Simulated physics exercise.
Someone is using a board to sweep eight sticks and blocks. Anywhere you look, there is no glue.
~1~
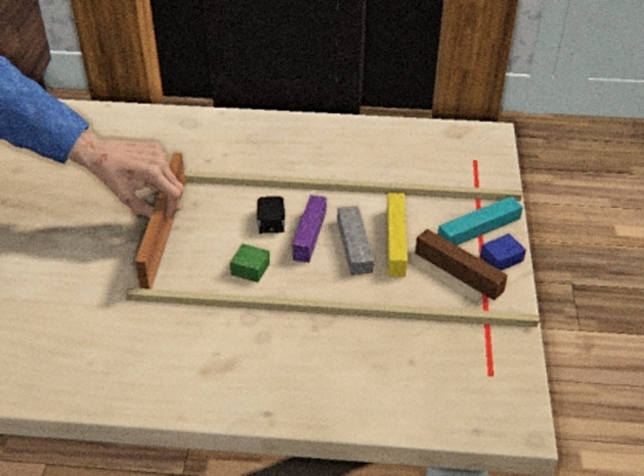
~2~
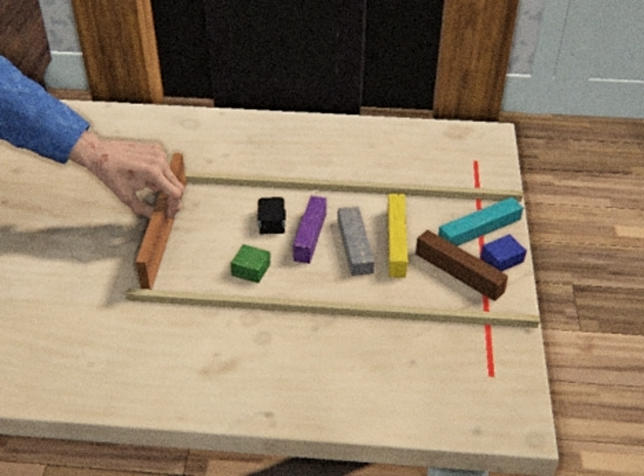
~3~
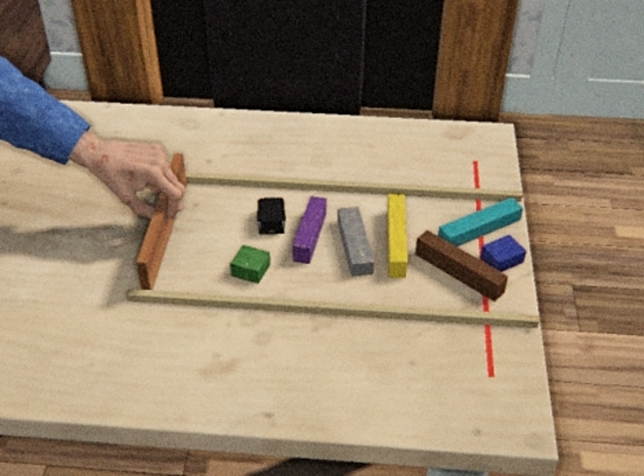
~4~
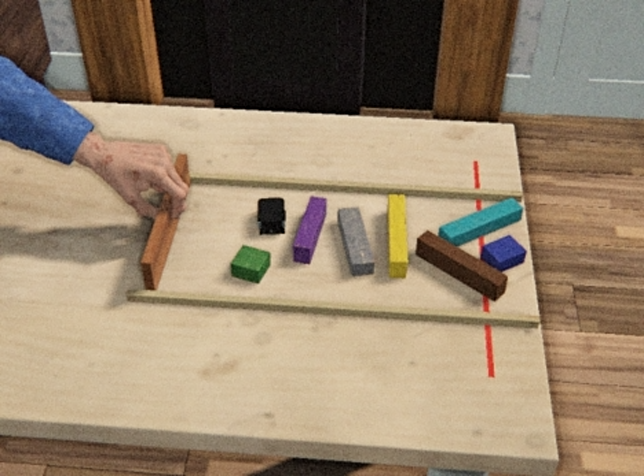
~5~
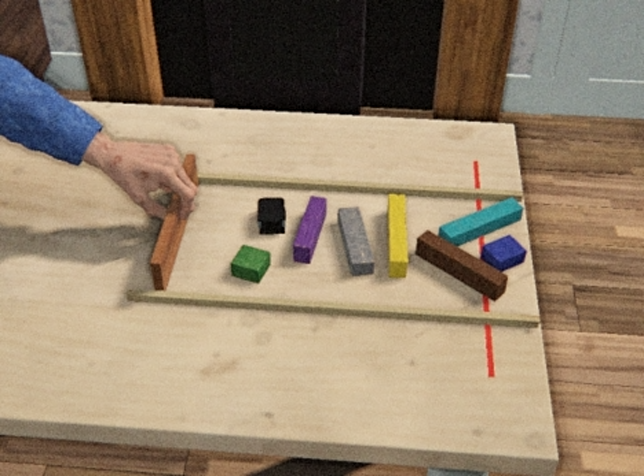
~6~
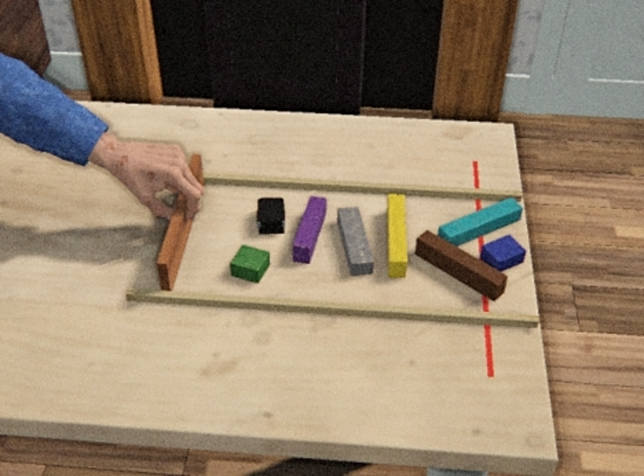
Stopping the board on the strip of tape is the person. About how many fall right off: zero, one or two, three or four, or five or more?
The count that comes down will most likely be five and up.
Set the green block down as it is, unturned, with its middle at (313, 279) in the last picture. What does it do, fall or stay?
Green block: Safe.
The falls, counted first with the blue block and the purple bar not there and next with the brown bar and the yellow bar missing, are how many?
The first try gives 3, the second gives 3.
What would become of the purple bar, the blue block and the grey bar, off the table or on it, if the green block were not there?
Result - purple bar: Up; blue block: Gone; grey bar: Up.
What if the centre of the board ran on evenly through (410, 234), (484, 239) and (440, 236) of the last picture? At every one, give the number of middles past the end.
Place by place: 1, 5 and 3.
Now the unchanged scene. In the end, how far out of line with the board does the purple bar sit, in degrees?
I'd estimate about 0 degrees.
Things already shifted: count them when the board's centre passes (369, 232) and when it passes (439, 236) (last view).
Tally: First 7; then 8.
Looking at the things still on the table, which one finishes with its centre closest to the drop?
That would be the purple bar.
Soon after, none off yet; blue block at rest near (503, 254); turquoise bar at rest near (481, 223); brown bar at rest near (460, 265).
Then, none off yet; blue block at rest near (503, 254); turquoise bar moving near (484, 222); brown bar moved a little near (479, 269).
Further on, none off yet; blue block on its side near (552, 285); turquoise bar moved a little near (530, 217); brown bar moved about its own width near (539, 283).
At rest, the number that fall off is five or more; fallen, grey bar, yellow bar, brown bar, turquoise bar and blue block.
